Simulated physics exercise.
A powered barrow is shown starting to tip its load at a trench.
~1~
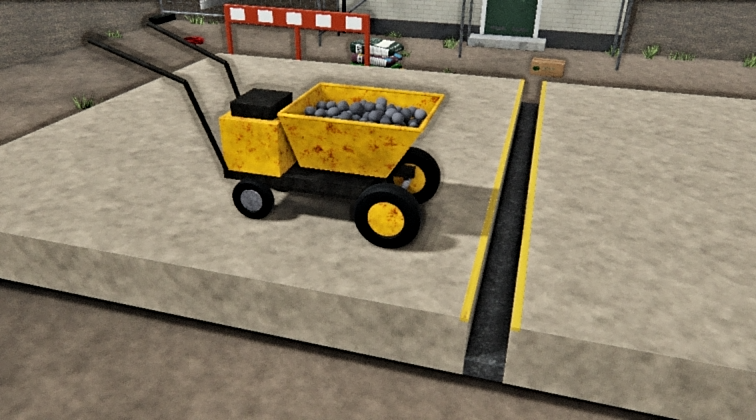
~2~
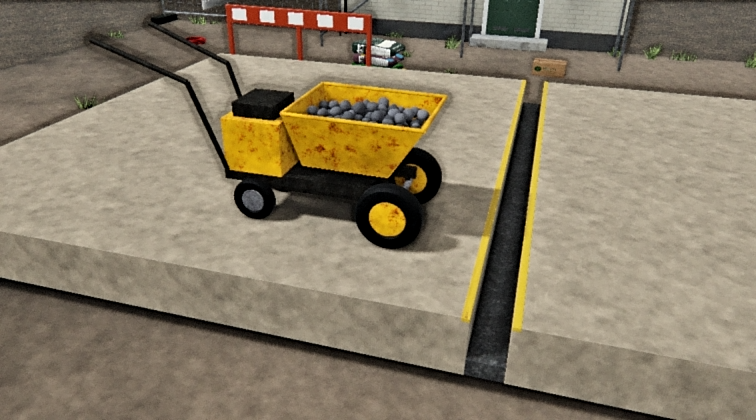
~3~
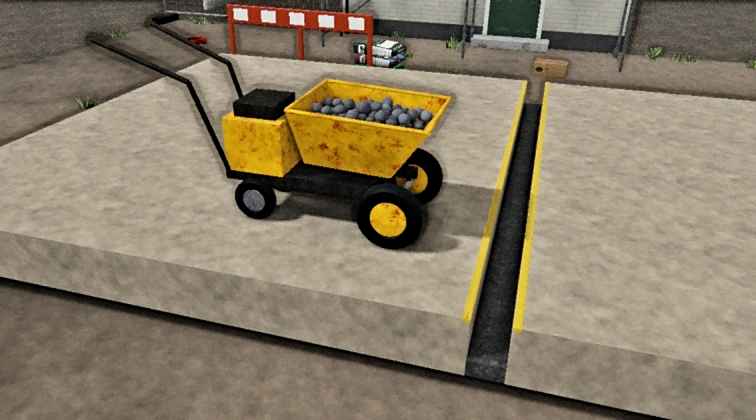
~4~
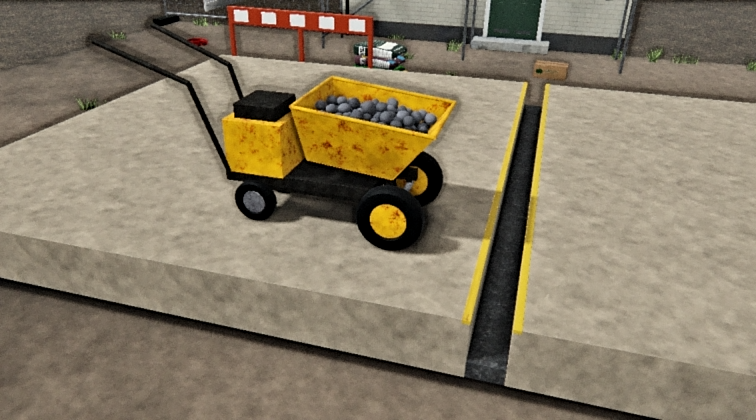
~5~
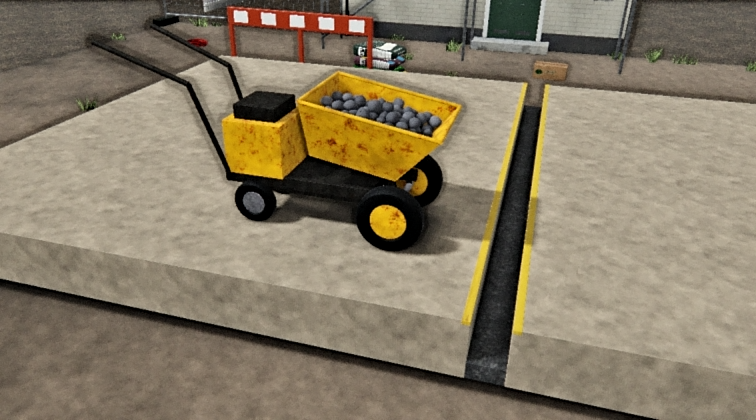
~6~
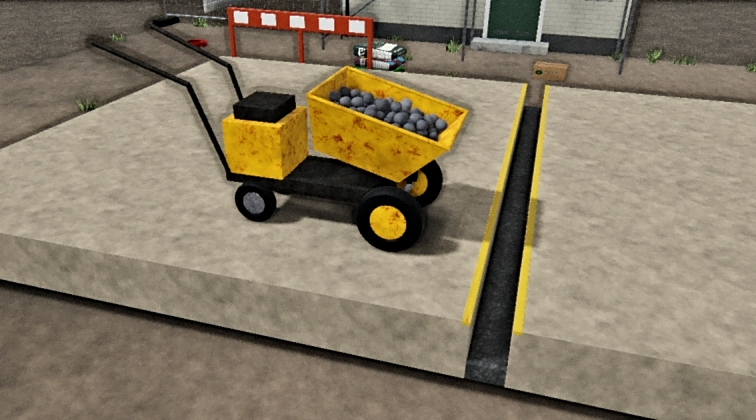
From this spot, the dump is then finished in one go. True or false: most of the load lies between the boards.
True.
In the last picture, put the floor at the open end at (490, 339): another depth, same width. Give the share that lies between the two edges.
I'd say around 40 in a hundred.
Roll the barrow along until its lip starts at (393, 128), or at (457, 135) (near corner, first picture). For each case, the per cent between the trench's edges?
First spot: About 70 percent; second spot: About 0 percent.
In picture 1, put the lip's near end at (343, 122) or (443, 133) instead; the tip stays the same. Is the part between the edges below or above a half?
A minority / a minority.
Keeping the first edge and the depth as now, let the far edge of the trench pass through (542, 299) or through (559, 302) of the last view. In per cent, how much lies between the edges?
First try: About 100 %; second try: About 100 %.
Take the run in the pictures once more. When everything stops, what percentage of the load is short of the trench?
It works out to close to 0 per cent.
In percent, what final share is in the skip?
I'd say around 0 per cent.
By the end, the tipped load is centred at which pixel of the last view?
Last view, centre at rest - approx. (515, 252).
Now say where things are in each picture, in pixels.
Lip of the skip at (421, 131), level; top of the load at (368, 118), round cobbles; first edge of the trench at (473, 283); far edge at (520, 291), the trench under half as wide as the skip, and about as deep as wide, in the first frame.
Lip of the skip at (424, 132), level; top of the load at (370, 118), in the second frame.
Lip of the skip at (428, 134), tipped barely; top of the load at (363, 119), in the third frame.
Lip of the skip at (434, 138), tipped a little; top of the load at (360, 114), in the fourth frame.
Lip of the skip at (440, 143), tipped a little; top of the load at (354, 116), in the fifth frame.
Lip of the skip at (448, 149), tipped clearly; top of the load at (362, 113); first edge of the trench at (475, 287); far edge at (522, 295), in the sixth frame.
Soon, skip tipped steeply; all in the skip.
A while on, skip tipped right over; most in the skip; a small part in or heaped over the trench; a small part beyond it; a stray few falling.
Towards the end, skip tipped right over; about a quarter in the skip; about half in or heaped over the trench; about a quarter beyond it.
Finally, skip tipped right over; a stray few in the skip; about two thirds in or heaped over the trench; about a third beyond it.
